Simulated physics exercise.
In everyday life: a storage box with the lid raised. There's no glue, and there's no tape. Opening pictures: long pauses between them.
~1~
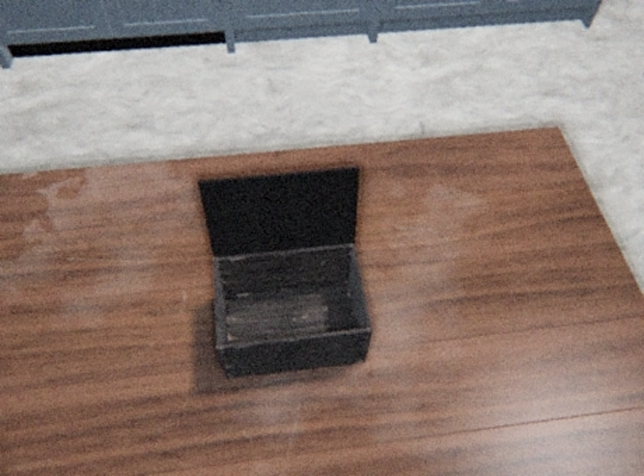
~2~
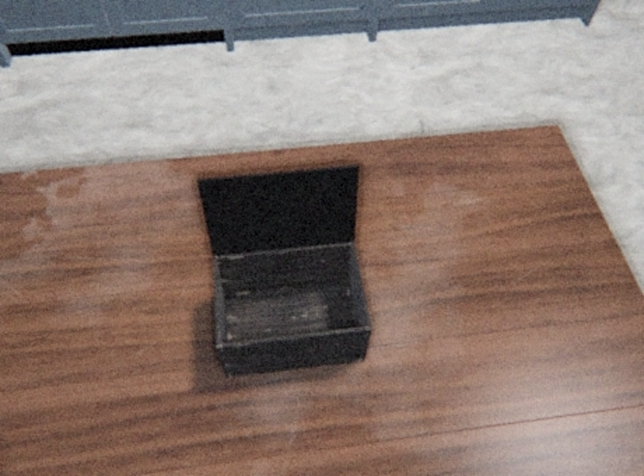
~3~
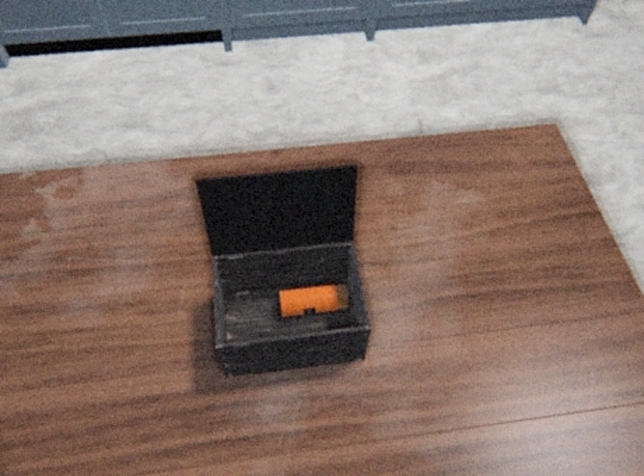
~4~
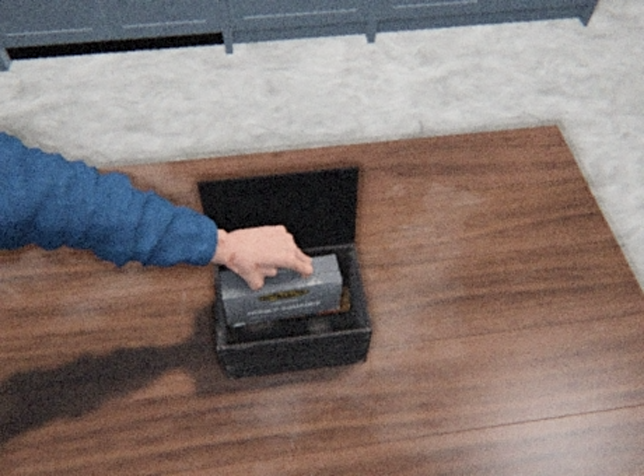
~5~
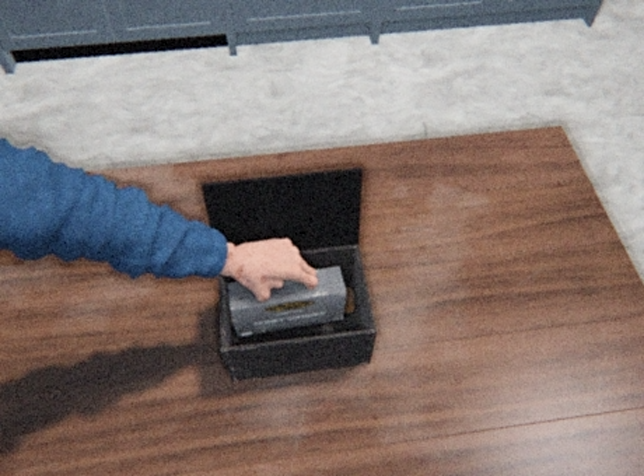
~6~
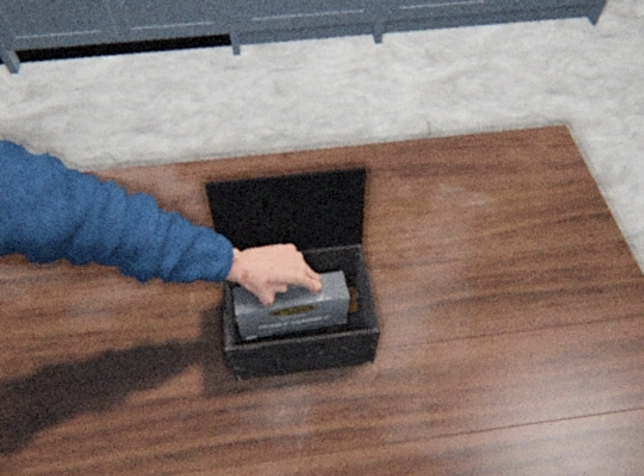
A hand in a blue sleeve reaches in from the left over an open black box on a brown wooden table, seen from above in a room with a pale floor and blue-grey cabinets behind. The box is empty at first, then an orange shaker lies inside toward the right. The hand lowers a grey packet into the box, shifting slightly right, while the view barely drifts.
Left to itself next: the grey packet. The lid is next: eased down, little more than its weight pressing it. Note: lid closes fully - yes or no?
Yes.
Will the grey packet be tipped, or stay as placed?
In the end, it winds up askew.
Then, 0.80 s later than the last frame, lid starting down; grey packet on its side near (295, 333); orange shaker moved a little.
Then, 1.60 s later than the last frame, lid 60° above the rim; grey packet on its side near (295, 333); orange shaker moved a little.
Then, 2.20 s later than the last frame, lid 19° above the rim; grey packet on its side near (295, 333); orange shaker moved a little.
When it is over, lid shut; lying over in the box, grey packet; orange shaker as before. End places, in pixels of the last picture, grey packet near (295, 333).
